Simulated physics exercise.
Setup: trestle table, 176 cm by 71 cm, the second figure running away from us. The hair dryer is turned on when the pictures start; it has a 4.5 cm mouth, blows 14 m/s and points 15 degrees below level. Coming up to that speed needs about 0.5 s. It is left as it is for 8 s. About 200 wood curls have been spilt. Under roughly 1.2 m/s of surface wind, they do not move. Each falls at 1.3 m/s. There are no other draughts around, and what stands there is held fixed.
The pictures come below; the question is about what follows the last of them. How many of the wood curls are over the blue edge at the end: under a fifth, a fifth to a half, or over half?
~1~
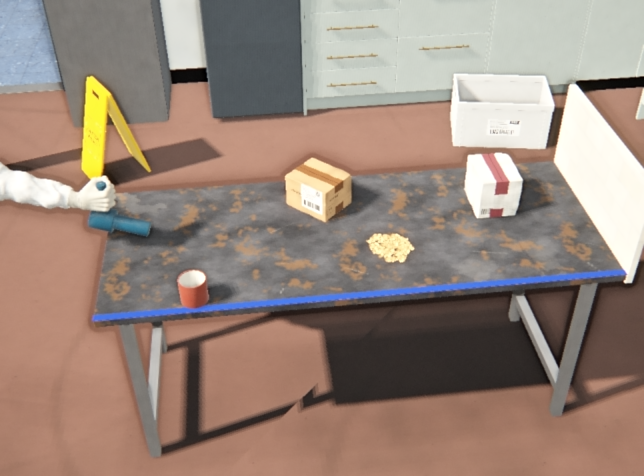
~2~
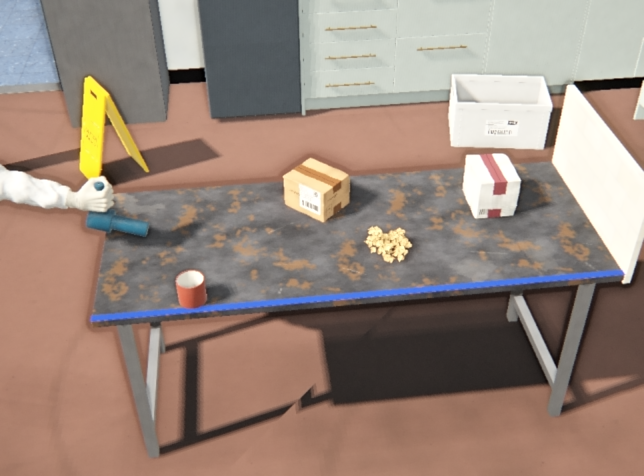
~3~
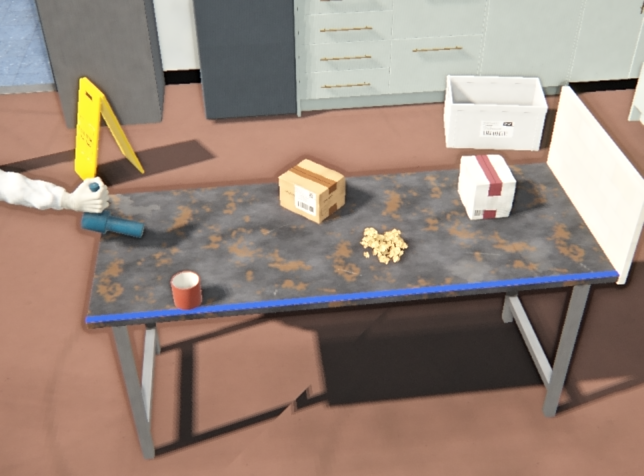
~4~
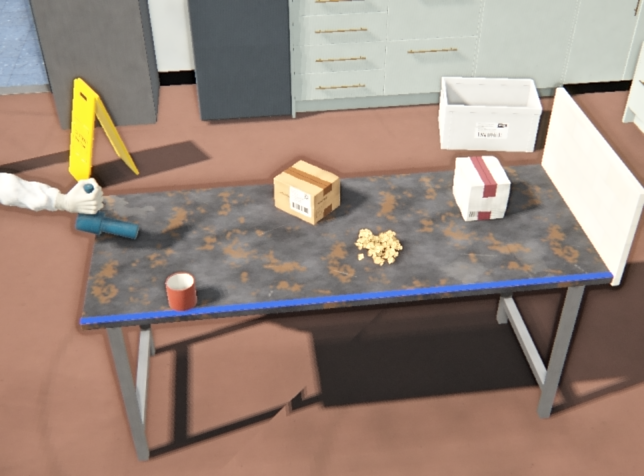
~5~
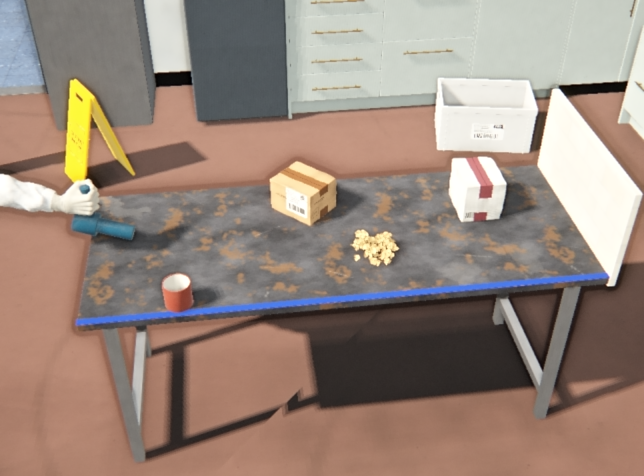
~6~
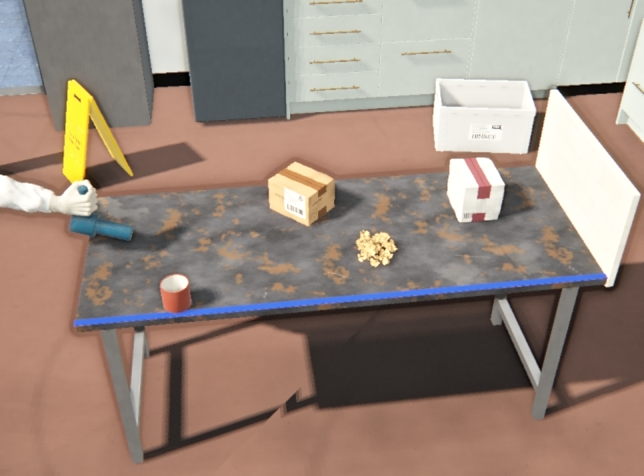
Over the blue edge: A fifth up to a half.
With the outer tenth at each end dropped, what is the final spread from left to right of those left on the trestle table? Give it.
0 cm, give or take.
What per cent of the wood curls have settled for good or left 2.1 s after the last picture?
About 70 %.
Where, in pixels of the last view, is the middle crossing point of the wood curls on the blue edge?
I'd point to somewhere near (544, 284).
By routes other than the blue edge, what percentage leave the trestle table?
20 per cent.
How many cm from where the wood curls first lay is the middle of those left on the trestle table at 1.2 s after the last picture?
Measured offset: Approx. 75 cm.
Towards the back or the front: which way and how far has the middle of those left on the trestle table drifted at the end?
Towards the front, some 5 cm.
Then, 1.2 s after the last picture, 28 % are over the blue edge; the middle of those still in play is near (583, 238); 52 % have settled or left.
Then, 2.1 s after the last picture, 31 % are over the blue edge; the middle of those still in play is near (584, 241); 74 % have settled or left.
Then, 4.0 s after the last picture, 34 % are over the blue edge; the middle of those still in play is near (585, 239); 80 % have settled or left.
Then, 7.6 s after the last picture, at the end, 36 % are over the blue edge; the middle of those still in play is near (585, 239).
